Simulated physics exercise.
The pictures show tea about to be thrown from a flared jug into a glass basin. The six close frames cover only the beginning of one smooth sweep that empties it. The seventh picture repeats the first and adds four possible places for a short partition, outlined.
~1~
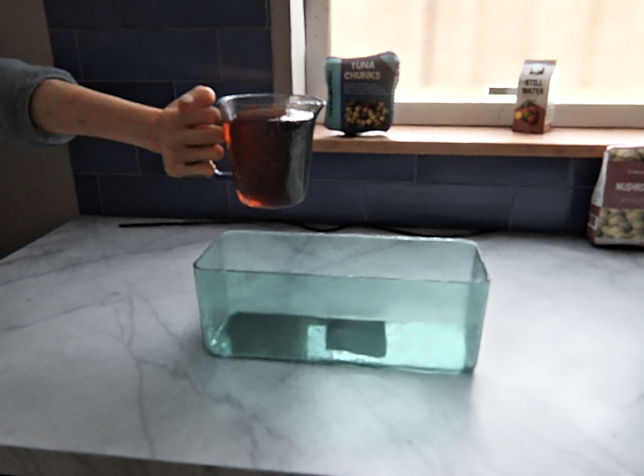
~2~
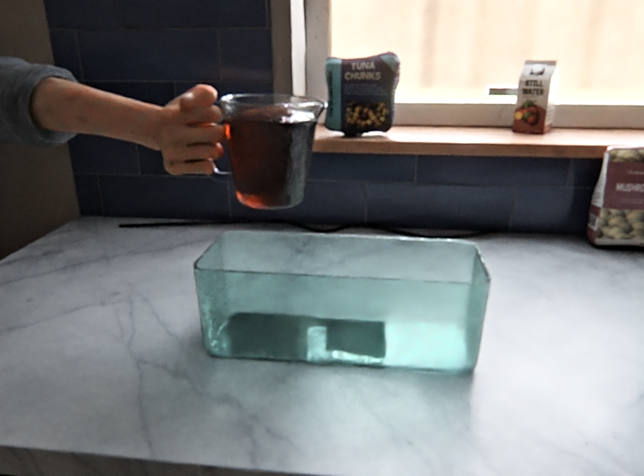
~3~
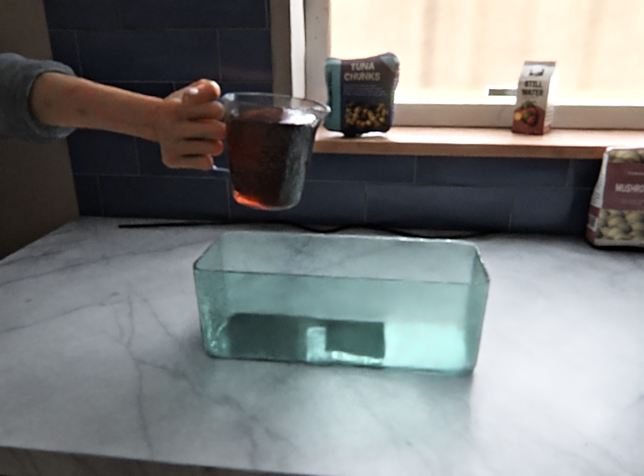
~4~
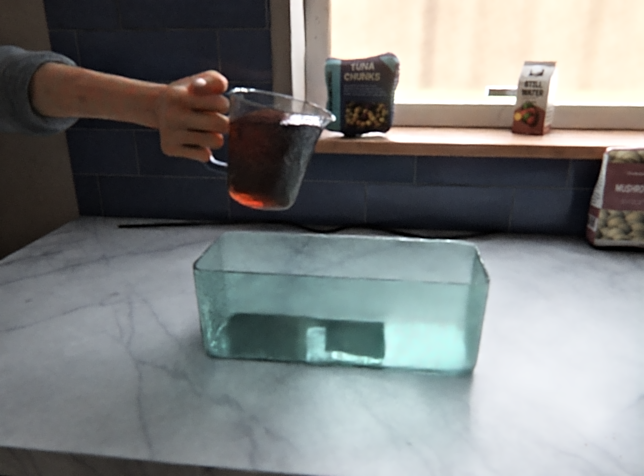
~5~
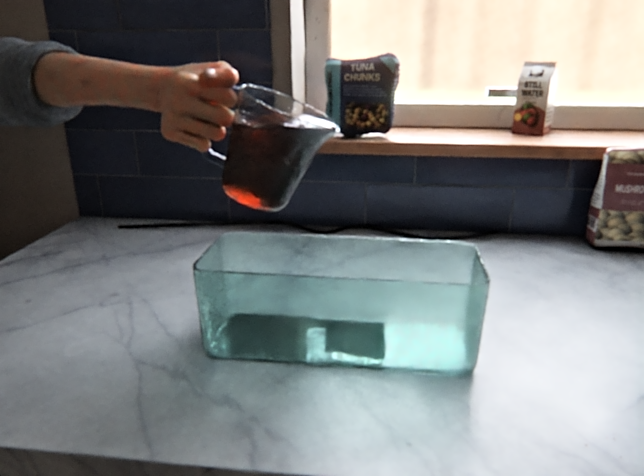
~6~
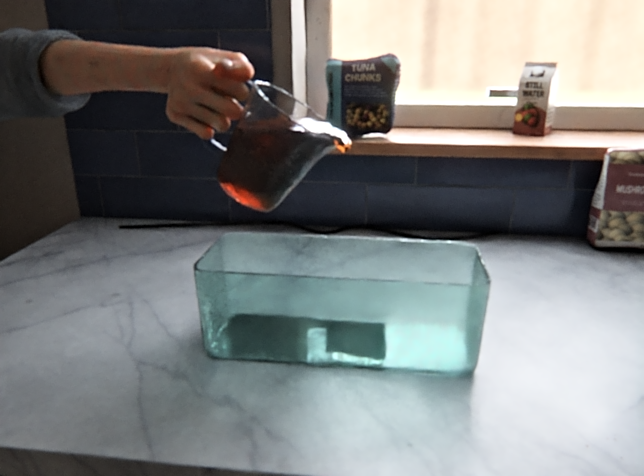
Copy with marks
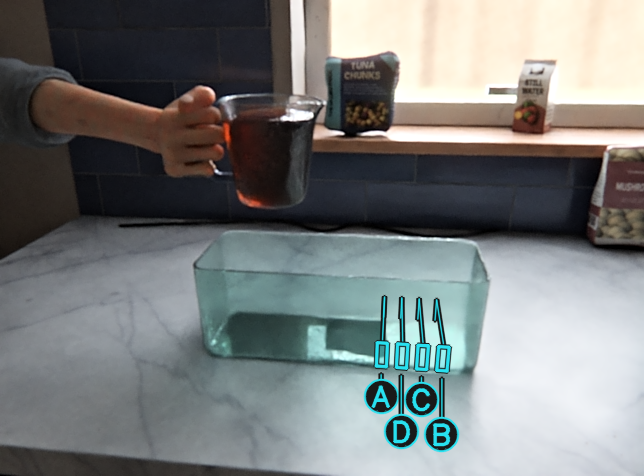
A hand tilting a glass jug of dark reddish tea rightward above a glass basin, the liquid reaching over the lip.
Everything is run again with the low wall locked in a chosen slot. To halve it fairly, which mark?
A is best.
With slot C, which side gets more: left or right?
The left one.
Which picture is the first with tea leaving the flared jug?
In picture 6.
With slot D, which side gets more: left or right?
The left one.
On the marked copy, A at (381, 374); B at (441, 378); C at (421, 377); D at (401, 375).
With A, about 43 % ends left of the wall and 57 % right of it.
With B, about 86 % ends left of the wall and 13 % right of it.
With C, about 90 % ends left of the wall and 8 % right of it.
With D, about 83 % ends left of the wall and 15 % right of it.
